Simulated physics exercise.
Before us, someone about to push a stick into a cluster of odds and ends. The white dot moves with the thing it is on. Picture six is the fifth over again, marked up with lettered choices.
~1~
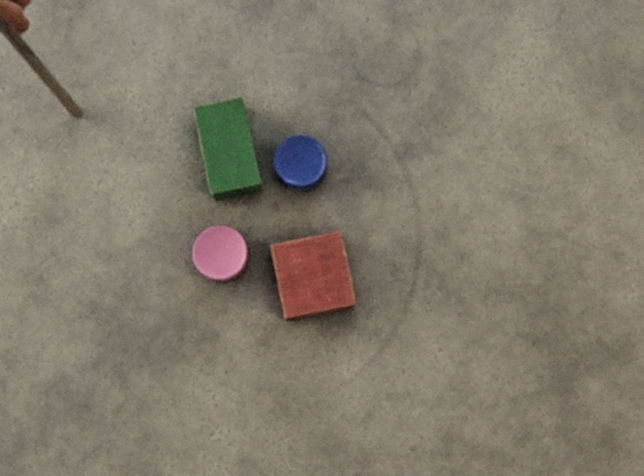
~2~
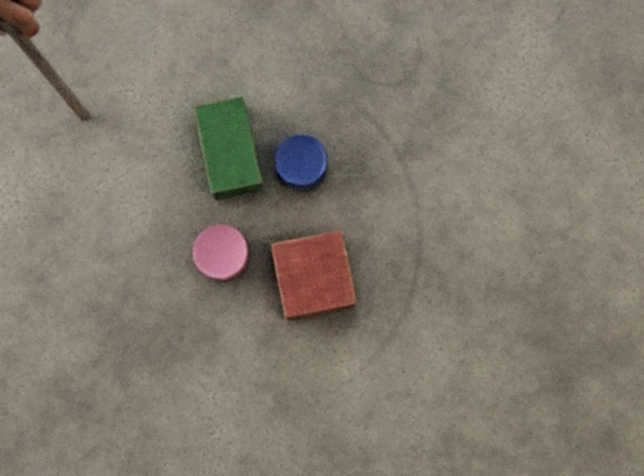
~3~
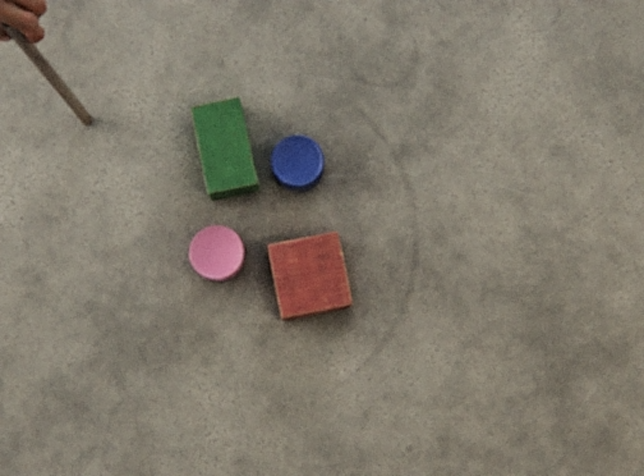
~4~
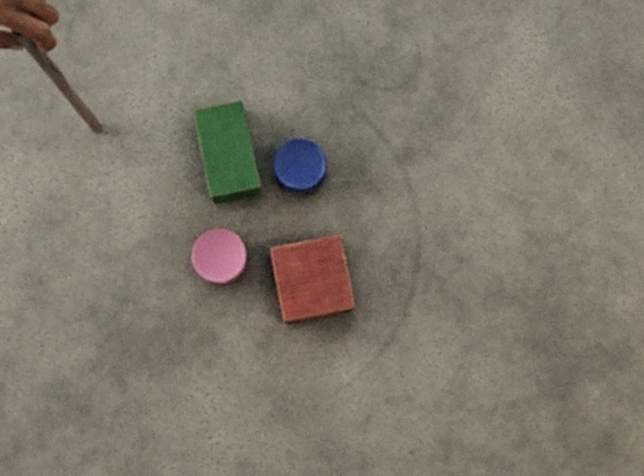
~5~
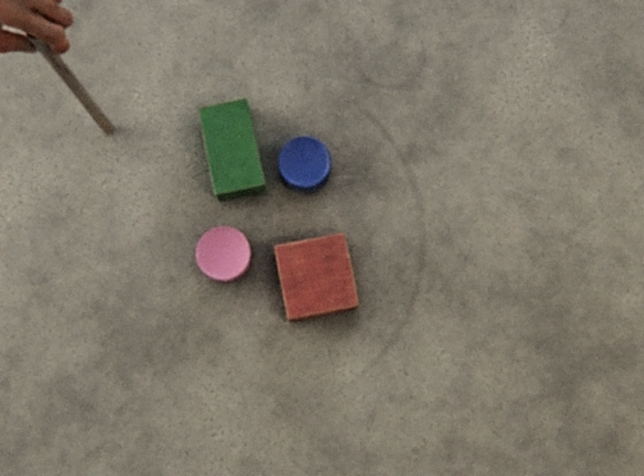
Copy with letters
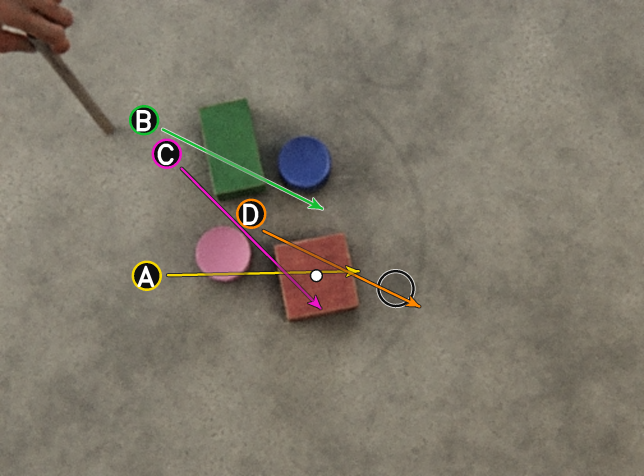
A mottled grey concrete-like surface with faint curved marks is seen from above. A green rectangular block sits beside a round blue object, with a round pink one below the green block and a squarish red block below the blue one, while a hand holds a thin stick at the upper left. The hand edges the stick slightly right and downward, the four objects stay put, and the camera jitters faintly.
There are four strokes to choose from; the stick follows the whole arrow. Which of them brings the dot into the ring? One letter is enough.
Arrow A does it.
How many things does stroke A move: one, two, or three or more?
Two.
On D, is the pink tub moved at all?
No.
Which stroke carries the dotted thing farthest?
That is A.
On the marked copy, A from (168, 275) to (359, 271); B from (163, 130) to (322, 209); C from (182, 169) to (321, 309); D from (263, 231) to (419, 307); the ring at (396, 289); the white dot at (316, 276).
With A. Early on, foot of the stick (237, 274); red block (316, 278); pink tub (249, 242).
Further on, foot of the stick (307, 272); red block (348, 281); pink tub (249, 239).
At the end, foot of the stick (359, 271); red block (395, 292); pink tub (249, 239); the dot on the red block is in the ring.
As for the rest, B leaves the dotted thing at (316, 278); C leaves the dotted thing at (356, 285); D leaves the dotted thing at (339, 319).
